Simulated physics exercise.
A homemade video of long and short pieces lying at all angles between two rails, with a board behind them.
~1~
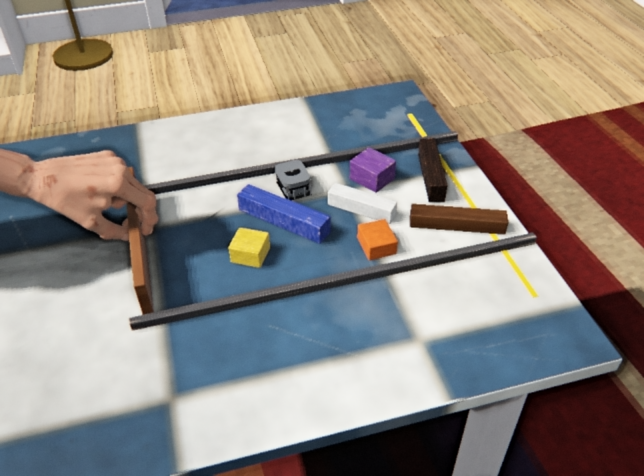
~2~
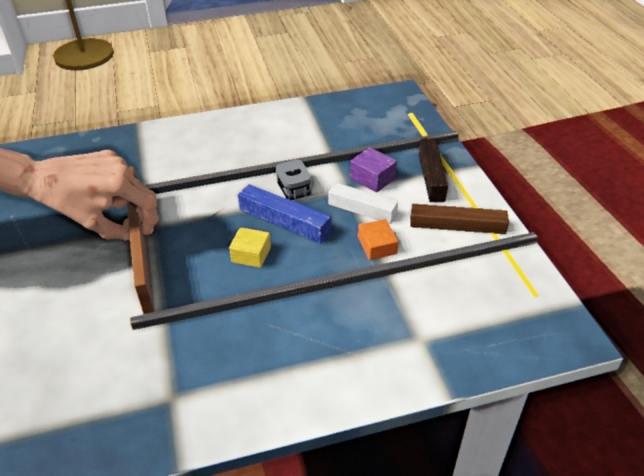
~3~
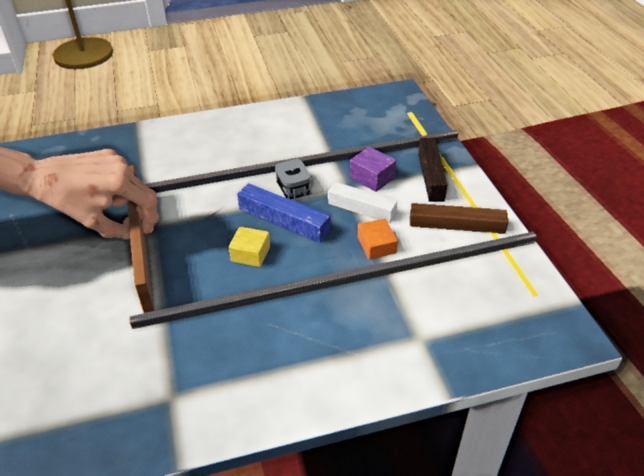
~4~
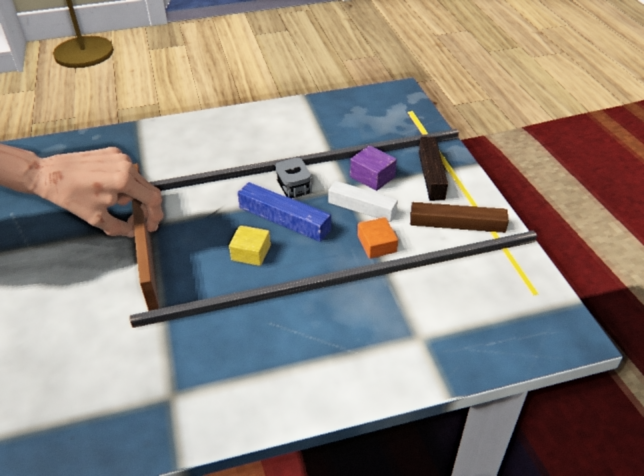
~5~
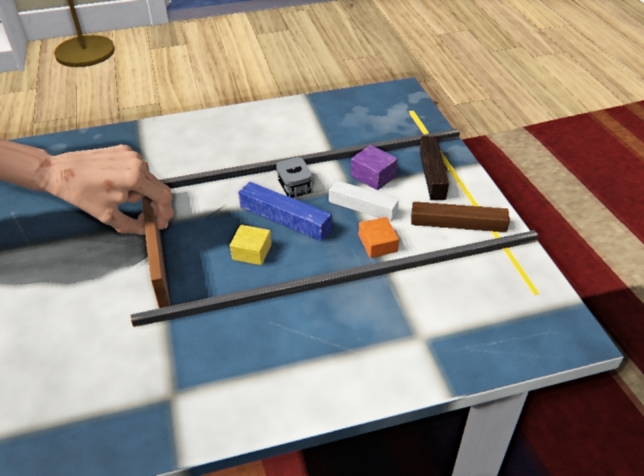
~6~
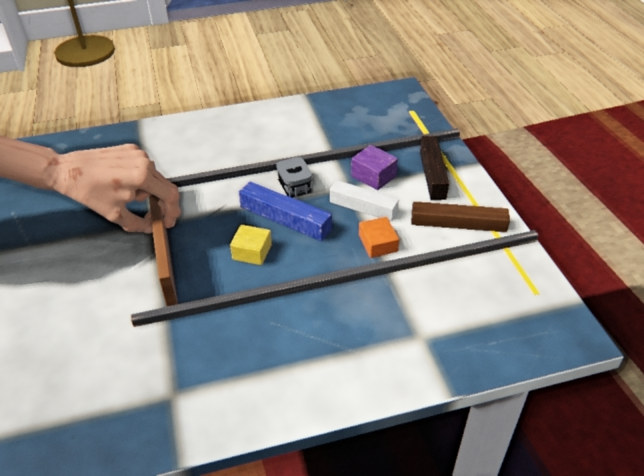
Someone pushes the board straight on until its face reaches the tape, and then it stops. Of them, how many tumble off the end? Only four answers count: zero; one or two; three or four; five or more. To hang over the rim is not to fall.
Fallen: Three or four.
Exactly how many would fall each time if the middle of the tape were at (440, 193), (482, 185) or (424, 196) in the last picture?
In order: 2, 6 and 2.
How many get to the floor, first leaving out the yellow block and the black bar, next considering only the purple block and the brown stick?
You'd count 2 the first time and 2 the second time.
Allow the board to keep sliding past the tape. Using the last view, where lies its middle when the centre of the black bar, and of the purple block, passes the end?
Roughly at (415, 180) and roughly at (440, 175).
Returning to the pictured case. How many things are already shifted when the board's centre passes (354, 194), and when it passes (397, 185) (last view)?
At the first spot 7, then 8.
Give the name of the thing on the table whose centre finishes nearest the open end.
The blue bar finishes closest.
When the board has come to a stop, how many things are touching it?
The answer is 4.
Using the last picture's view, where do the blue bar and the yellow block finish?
About (489, 171), and the other about (489, 194).
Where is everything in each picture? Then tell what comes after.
In the first frame, black bar (432, 170); brown stick (458, 219); purple block (373, 170); board (138, 237); tape (463, 191).
In the second frame, brown stick (459, 219); blue bar (284, 213).
In the third frame, purple block (373, 169); yellow block (250, 247).
In the fourth frame, black bar (433, 167); grey case (294, 179).
In the fifth frame, brown stick (459, 217); white bar (364, 201).
In the sixth frame, black bar (434, 167); brown stick (460, 217); purple block (374, 168); board (160, 230); tape (464, 188).
Early on, none off yet; black bar at rest near (434, 167); brown stick at rest near (460, 217); purple block at rest near (374, 168).
A while later, none off yet; black bar travelled a little near (448, 164); brown stick travelled a little near (496, 216); purple block travelled about its own width near (415, 158).
Finally, the number that fall off is three or four; lost, white bar, purple block, brown stick and black bar.
